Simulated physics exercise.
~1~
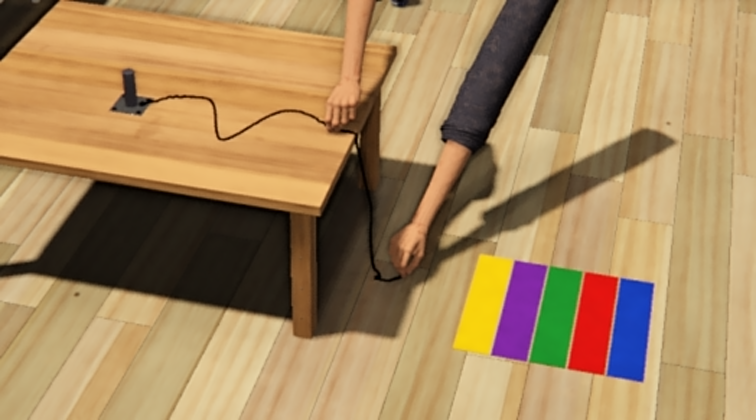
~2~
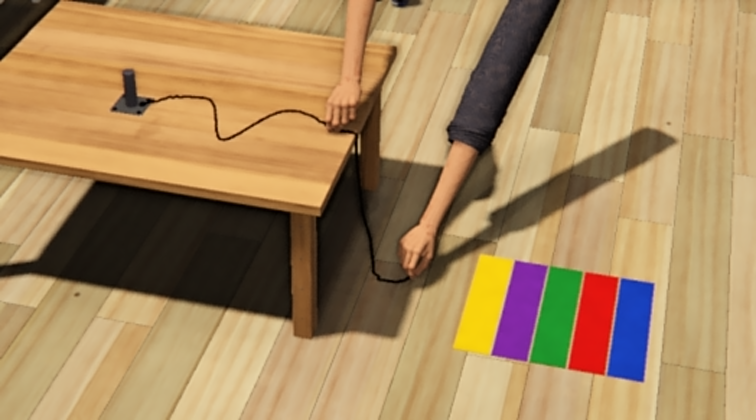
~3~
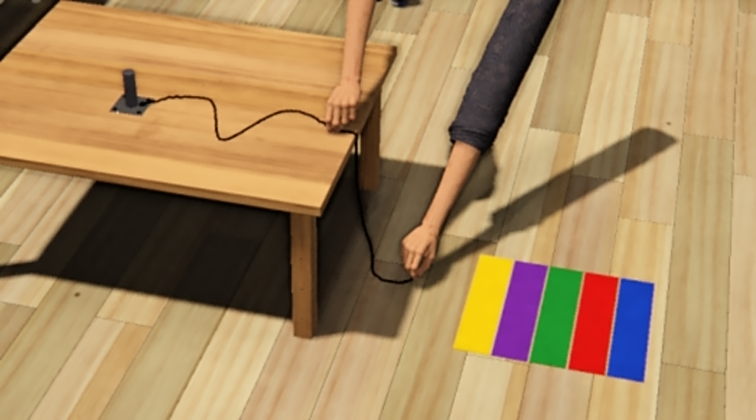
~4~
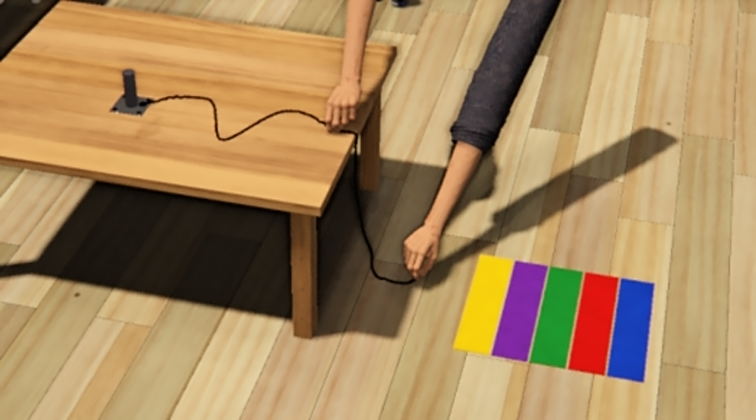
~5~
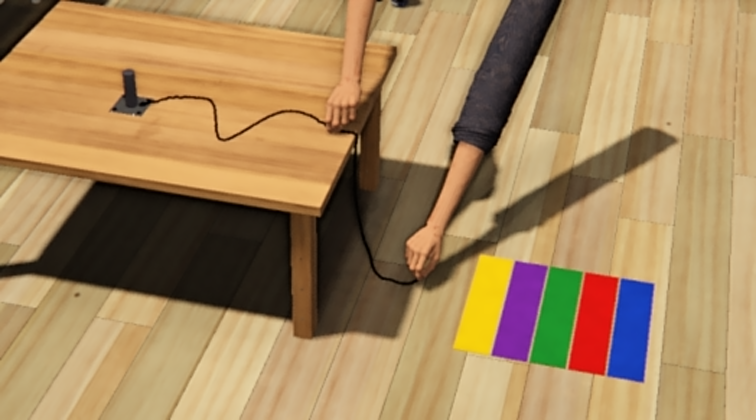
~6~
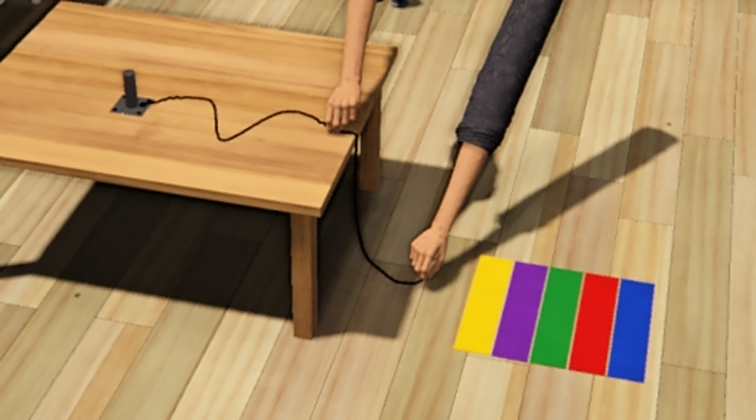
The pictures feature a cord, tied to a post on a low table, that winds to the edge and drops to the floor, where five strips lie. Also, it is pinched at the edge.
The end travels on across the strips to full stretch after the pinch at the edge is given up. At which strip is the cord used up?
At the blue one.
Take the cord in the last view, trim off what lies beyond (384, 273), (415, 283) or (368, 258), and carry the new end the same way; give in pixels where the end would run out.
Approximate pixels, cut by cut: (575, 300); (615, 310); (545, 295).
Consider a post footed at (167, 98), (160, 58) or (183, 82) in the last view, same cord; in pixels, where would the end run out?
Near (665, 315), (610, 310) and (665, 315).
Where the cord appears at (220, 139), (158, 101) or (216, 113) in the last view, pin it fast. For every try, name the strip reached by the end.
Per pin spot: Green / blue / red.
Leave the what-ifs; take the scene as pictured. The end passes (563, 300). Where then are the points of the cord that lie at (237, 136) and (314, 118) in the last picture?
The two spots land somewhere near (309, 128) and (366, 182).
Soon after, end near (563, 300); over green.
Then, end near (608, 308); over red.
At full stretch, end near (635, 312); over blue. Over blue.
